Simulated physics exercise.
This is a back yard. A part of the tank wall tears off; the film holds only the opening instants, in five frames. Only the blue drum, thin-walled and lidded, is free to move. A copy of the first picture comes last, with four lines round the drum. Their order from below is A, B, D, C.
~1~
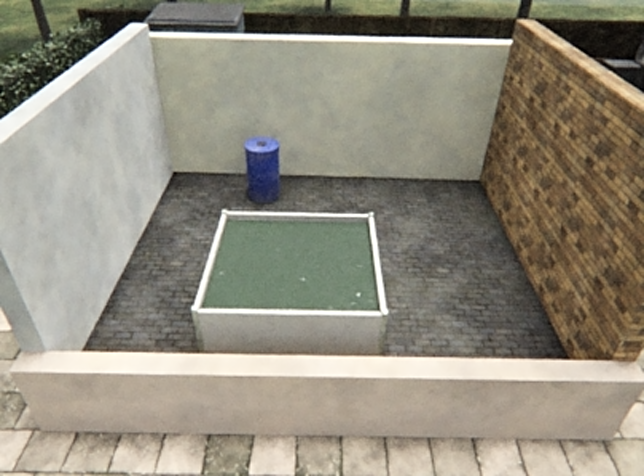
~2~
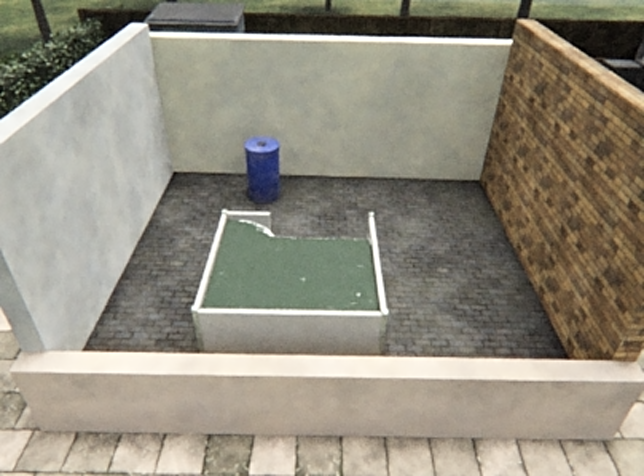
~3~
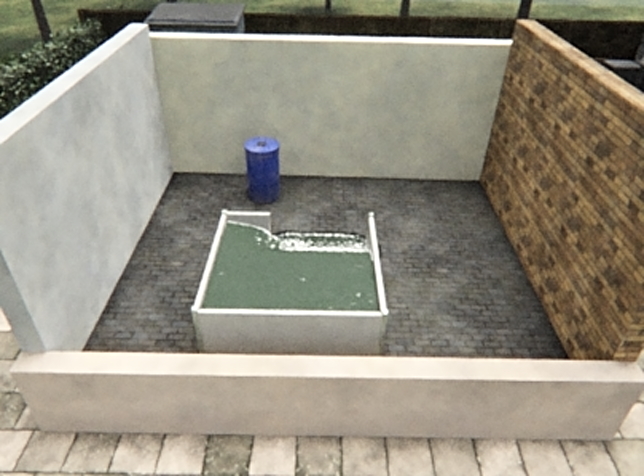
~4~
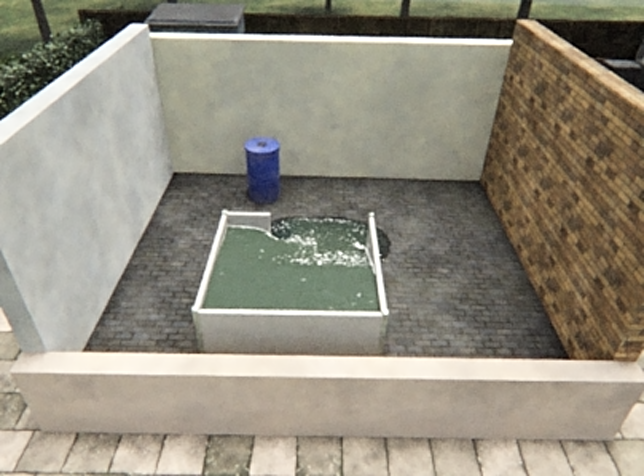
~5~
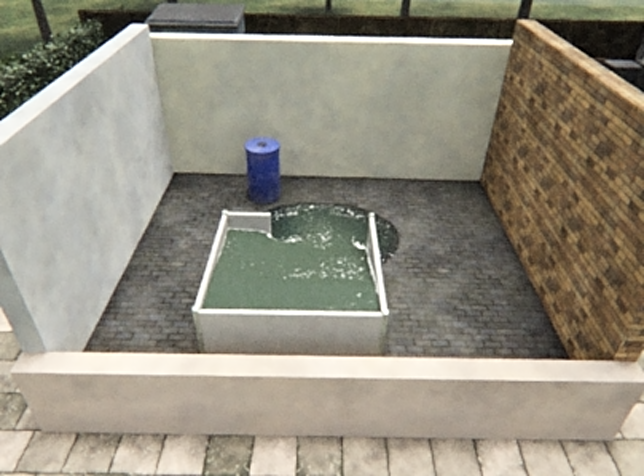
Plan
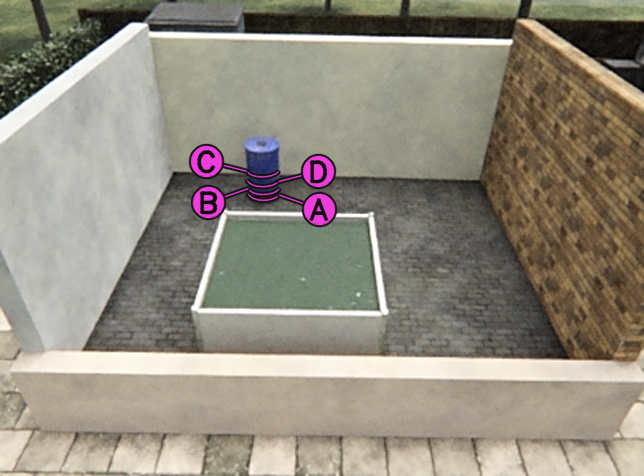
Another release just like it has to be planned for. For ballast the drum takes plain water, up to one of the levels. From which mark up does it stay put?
That is mark D.
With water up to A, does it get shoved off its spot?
Yes.
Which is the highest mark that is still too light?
It is B.
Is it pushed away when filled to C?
No, not at all.
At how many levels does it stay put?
Two of the four.
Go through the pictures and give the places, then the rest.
In the first picture, lid of the blue drum at (261, 144); tank full, its middle at (294, 262).
In the second picture, water covers 2 % of the ground, mostly out of sight from here.
In the third picture, water covers 5 % of the ground, mostly out of sight from here.
In the fourth picture, water covers 9 % of the ground, mostly out of sight from here.
In the fifth picture, lid of the blue drum at (262, 145); 13 % of the ground under water, its edge towards the drum at (288, 206).
In magenta, A at (262, 200); B at (262, 194); C at (261, 176); D at (262, 186); from the bottom up A, B, D, C.
For mark A, it is pushed about 6 times its own width away.
For mark B, it is pushed about its own width away.
For mark C, it does not move.
For mark D, it does not move.
